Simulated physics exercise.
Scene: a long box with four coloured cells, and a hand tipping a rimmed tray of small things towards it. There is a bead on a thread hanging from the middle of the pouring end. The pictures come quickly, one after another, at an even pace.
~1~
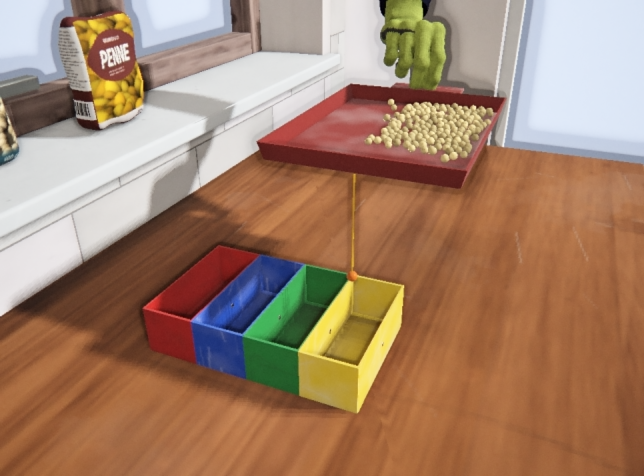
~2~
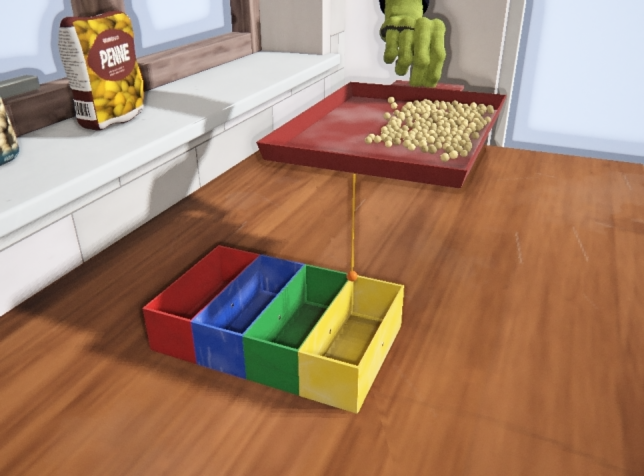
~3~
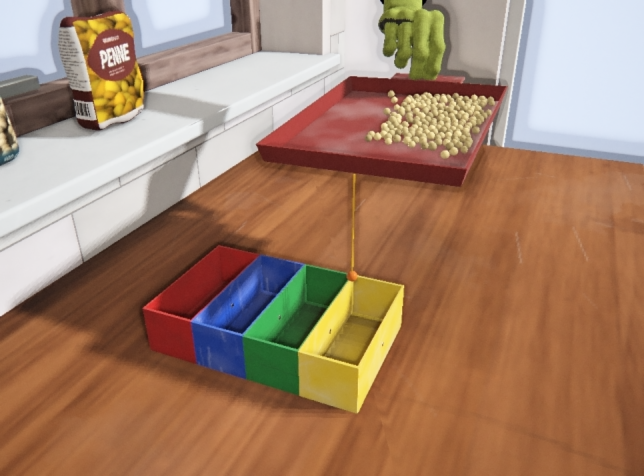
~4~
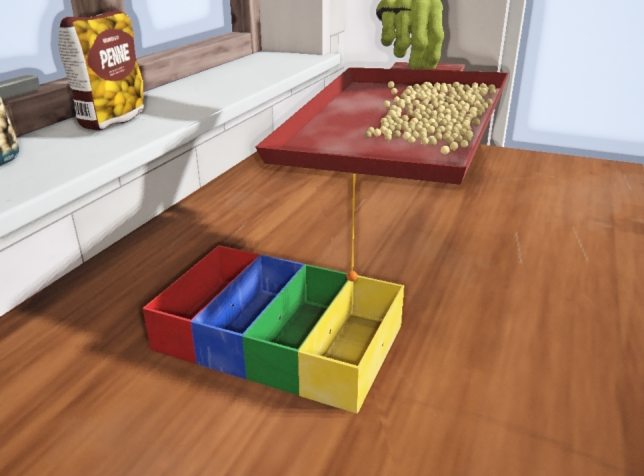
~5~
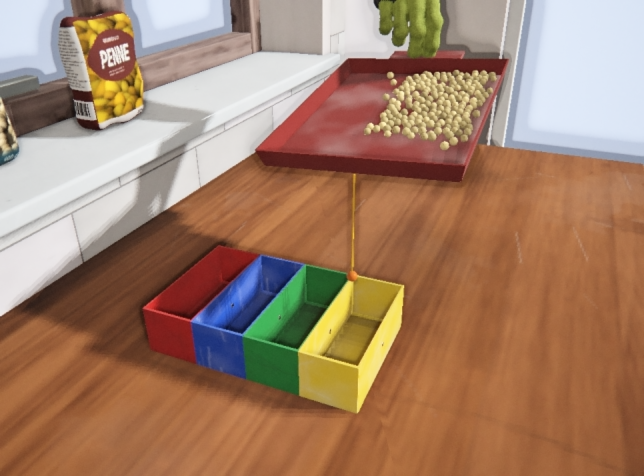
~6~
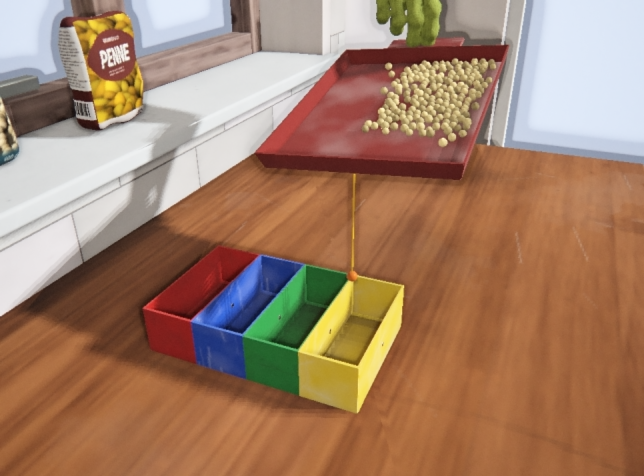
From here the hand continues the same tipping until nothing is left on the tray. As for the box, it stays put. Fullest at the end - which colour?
Blue cell.
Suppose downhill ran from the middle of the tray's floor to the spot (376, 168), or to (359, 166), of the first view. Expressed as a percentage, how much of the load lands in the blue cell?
The first try gives close to 0 per cent, the second close to 10 per cent.
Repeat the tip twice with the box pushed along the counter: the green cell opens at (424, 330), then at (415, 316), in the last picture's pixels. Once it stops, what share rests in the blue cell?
Close to 0 in a hundred, then close to 0 in a hundred.
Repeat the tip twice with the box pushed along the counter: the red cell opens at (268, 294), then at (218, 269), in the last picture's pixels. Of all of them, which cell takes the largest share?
Result 1: The red cell; result 2: Blue.
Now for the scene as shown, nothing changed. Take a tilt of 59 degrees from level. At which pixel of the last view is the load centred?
Somewhere about (306, 159).
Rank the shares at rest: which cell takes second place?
Green.
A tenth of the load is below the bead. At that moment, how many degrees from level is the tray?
Roughly 55 degrees.
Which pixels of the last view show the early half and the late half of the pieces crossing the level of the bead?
The early half goes through (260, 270), the late half through (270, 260).
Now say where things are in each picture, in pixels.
In the first frame, corners of the pouring end at (263, 141) and (462, 168), level; middle of the load at (441, 125), soya beans; bead on its thread at (352, 276); red cell at (170, 332); blue cell at (219, 346); green cell at (272, 361); yellow cell at (328, 378).
In the second frame, corners of the pouring end at (263, 141) and (462, 167), level; middle of the load at (441, 123).
In the third frame, corners of the pouring end at (262, 143) and (462, 166), tipped barely, lowest at the left corner; middle of the load at (441, 117).
In the fourth frame, corners of the pouring end at (262, 145) and (461, 164), tipped a little, lowest at the left corner; middle of the load at (442, 109).
In the fifth frame, corners of the pouring end at (261, 148) and (460, 162), tipped a little, lowest at the left corner; middle of the load at (441, 100).
In the sixth frame, corners of the pouring end at (261, 150) and (460, 160), tipped a little, lowest at the left corner; middle of the load at (440, 92); red cell at (170, 332); blue cell at (219, 346); green cell at (272, 361); yellow cell at (328, 378).
Soon, tray tipped steeply; most on the tray; a small part in the blue cell; a small part in the red cell; a stray few in the green cell; a stray few falling or outside the box.
A while on, tray tipped right over; a small part on the tray; about half in the blue cell; a small part in the green cell; a small part in the red cell; a small part falling or outside the box.
Towards the end, tray tipped past a quarter turn; most in the blue cell; about a quarter in the green cell; a small part in the red cell; a stray few in the yellow cell.
Finally, tray tipped past a quarter turn; most in the blue cell; about a quarter in the green cell; a small part in the red cell; a stray few in the yellow cell.
